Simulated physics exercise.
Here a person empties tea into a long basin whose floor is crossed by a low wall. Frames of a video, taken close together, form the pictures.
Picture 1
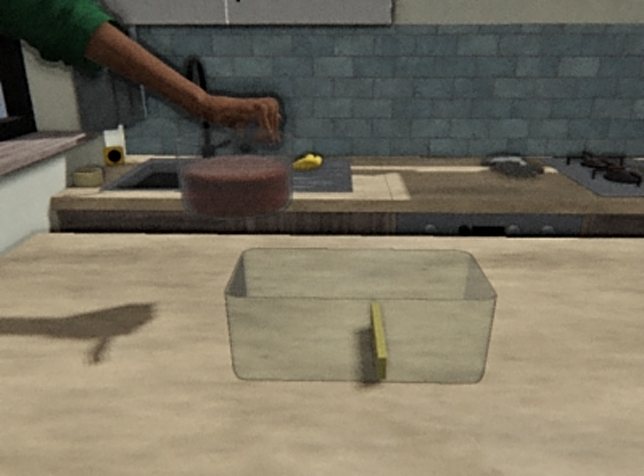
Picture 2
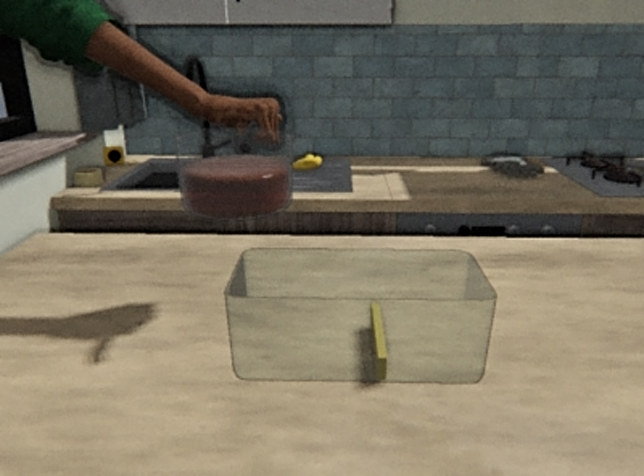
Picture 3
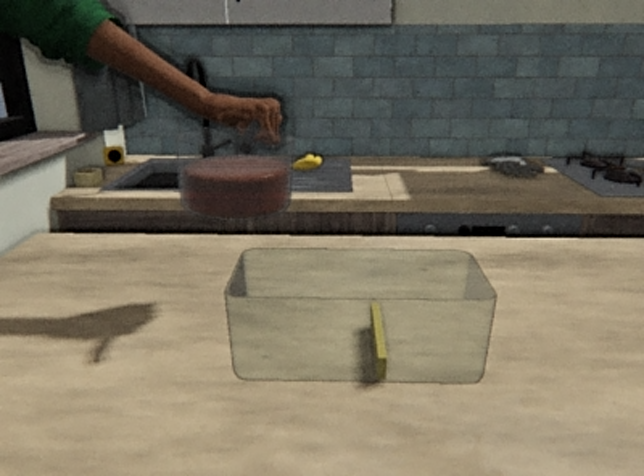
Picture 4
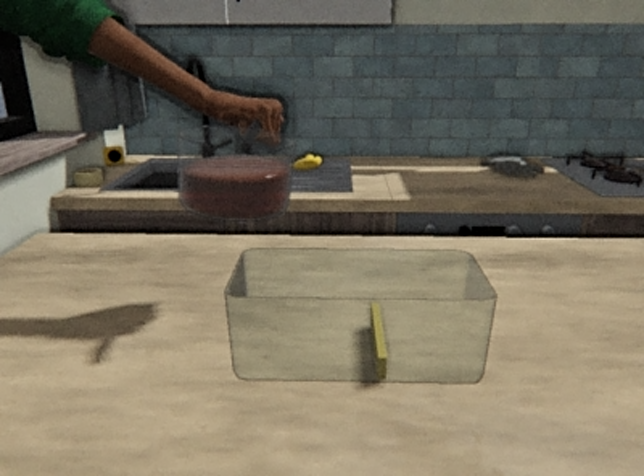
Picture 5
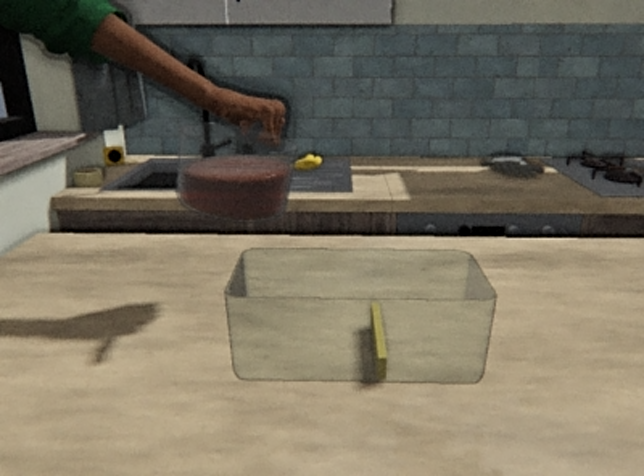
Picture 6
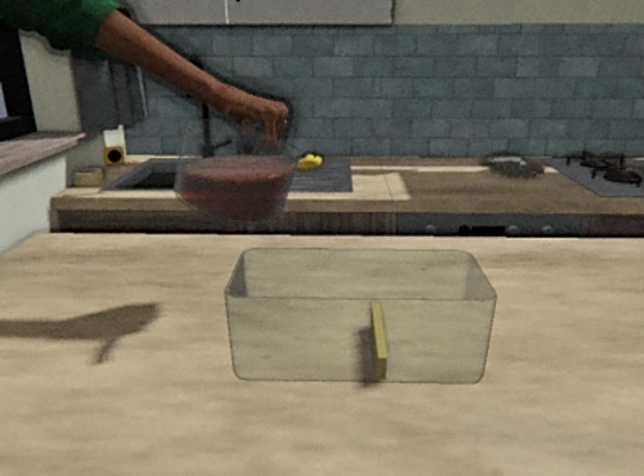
In a kitchen, a hand slowly tilts a clear bowl of reddish tea slightly rightward.
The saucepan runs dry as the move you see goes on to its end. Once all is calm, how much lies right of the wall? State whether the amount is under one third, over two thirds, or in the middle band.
Most likely the amount right of the wall will not reach a third.
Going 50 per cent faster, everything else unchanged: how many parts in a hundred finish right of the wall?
It comes to near 10 per cent.
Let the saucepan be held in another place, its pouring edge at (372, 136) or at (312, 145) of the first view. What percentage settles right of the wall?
85 and 15 per cent.
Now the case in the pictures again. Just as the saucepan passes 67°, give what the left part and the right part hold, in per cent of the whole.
Reading: Left some 5 %, right some 0 %.
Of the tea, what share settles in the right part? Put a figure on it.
I'd say close to 5 per cent.
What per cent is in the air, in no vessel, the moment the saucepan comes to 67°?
Estimate: 25 per cent, roughly.
A moment on, the saucepan is tipped part way and 72 per cent is still to pour, 6 is left of the wall and 0 right of it.
Next, the saucepan is tipped on its side and 17 per cent is still to pour, 67 is left of the wall and 3 right of it.
Then the saucepan is tipped right over and 1 per cent is still to pour, 91 is left of the wall and 7 right of it.
Later the saucepan is tipped right over and 0 per cent is still to pour, 93 is left of the wall and 7 right of it.
Finally, 93 per cent lies left of the wall, 7 right of it and 0 outside.
